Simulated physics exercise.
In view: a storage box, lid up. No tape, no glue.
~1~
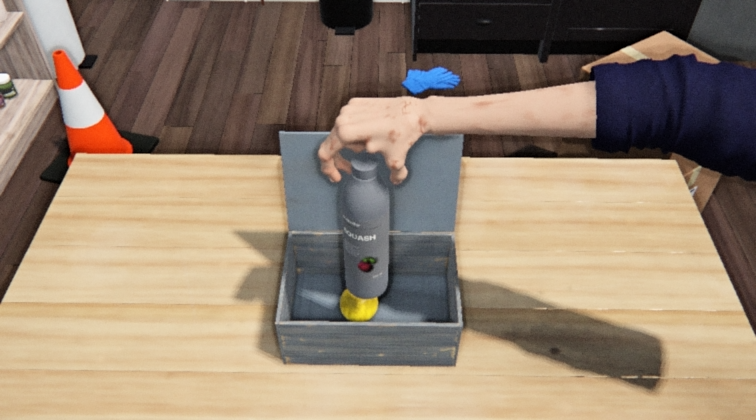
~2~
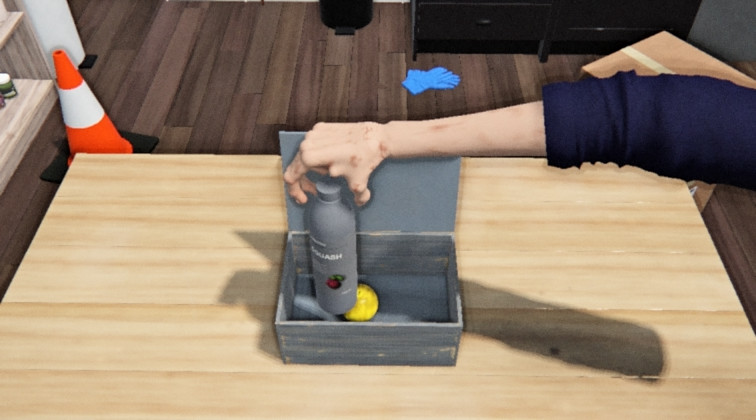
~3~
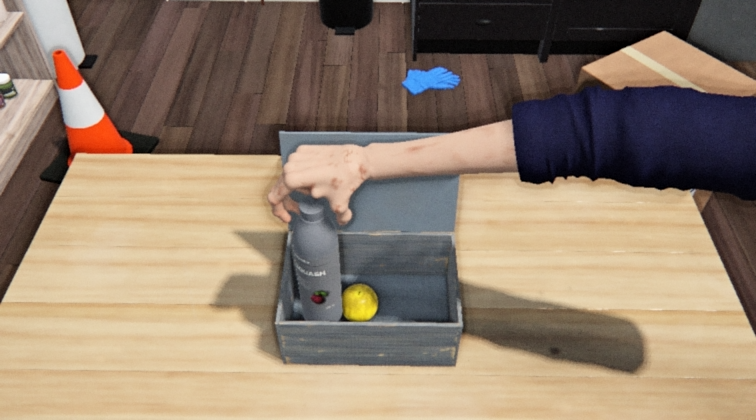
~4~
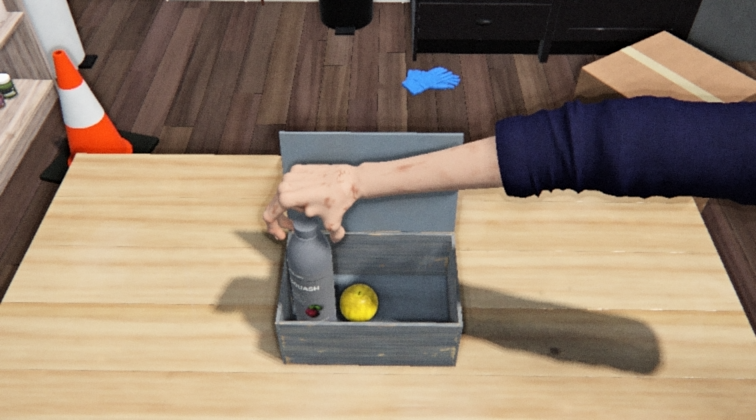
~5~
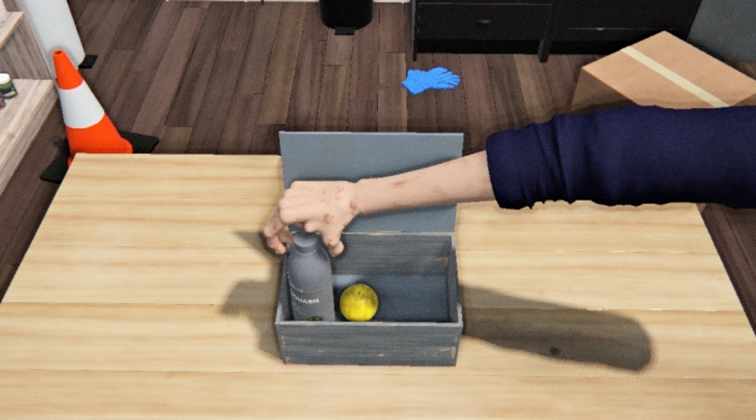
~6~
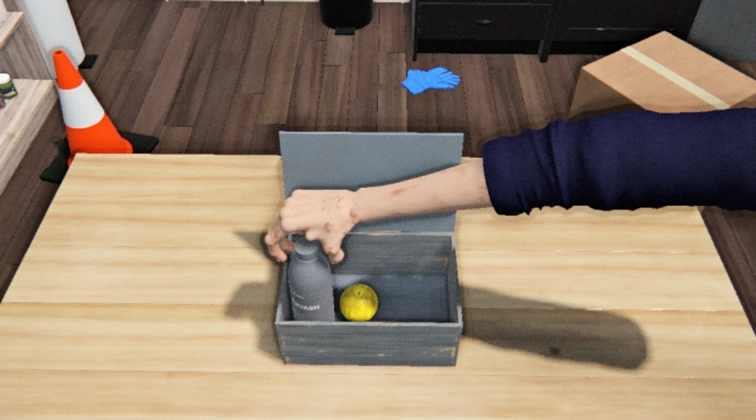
To begin with, a hand reaching in from the right holds a grey bottle by its top over an open grey box on a wooden table, with a round yellow fruit inside. The hand moves the bottle left, then lowers it into the box's left side beside the fruit, still gripping it.
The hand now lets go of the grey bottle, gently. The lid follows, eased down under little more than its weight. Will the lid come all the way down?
It stays ajar.
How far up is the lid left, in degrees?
Some 35° above the rim.
Then, 1.10 s later than the last frame, lid starting down.
Then, 1.50 s later than the last frame, lid 65° above the rim.
Then, 1.80 s later than the last frame, lid 46° above the rim.
Then, 3.70 s later than the last frame, lid 36° above the rim; grey bottle tilted by 10° near (312, 300).
When it is over, lid 35° above the rim; left askew, grey bottle; yellow apple as before. End places, in pixels of the last picture, grey bottle near (312, 300).
